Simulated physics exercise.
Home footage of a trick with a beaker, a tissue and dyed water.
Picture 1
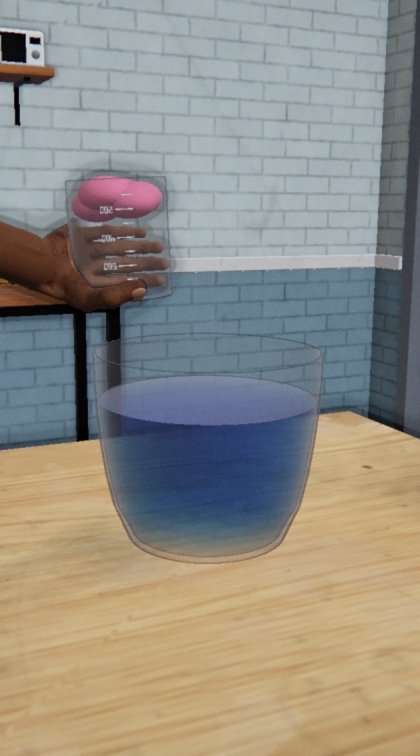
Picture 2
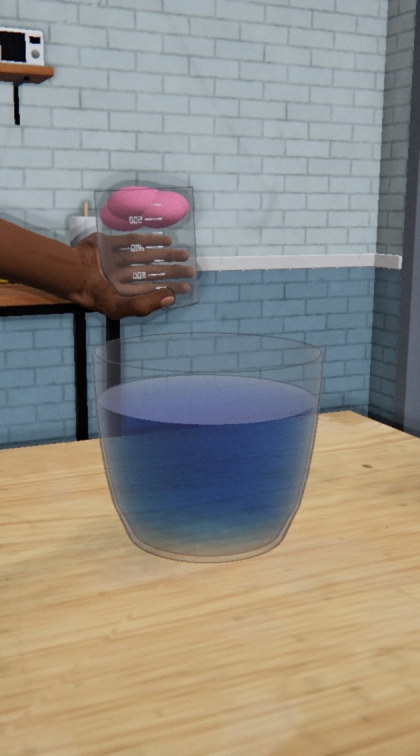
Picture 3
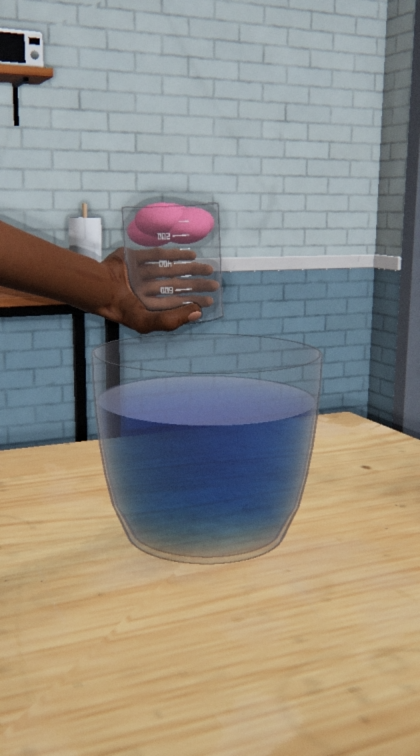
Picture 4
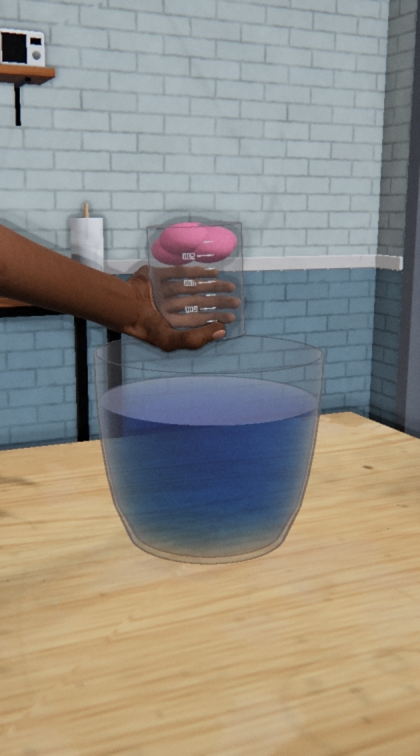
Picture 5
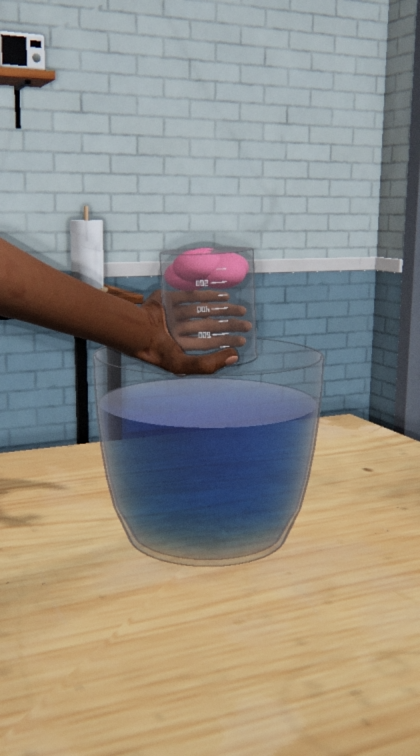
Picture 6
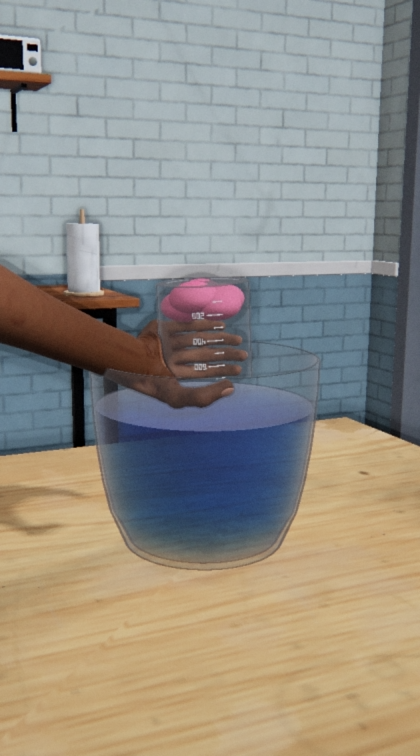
In a kitchen with brick walls, a hand held a clear beaker with something pink inside above a tub of blue water, moved it right, then lowered it close over the water.
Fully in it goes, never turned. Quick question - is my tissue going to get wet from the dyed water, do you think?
I expect it will not get a drop down there.
Next, the beaker enters the dyed water.
After that, air is trapped inside and holds the level down.
Finally, the beaker is under, still full of air, and the tissue is dry.
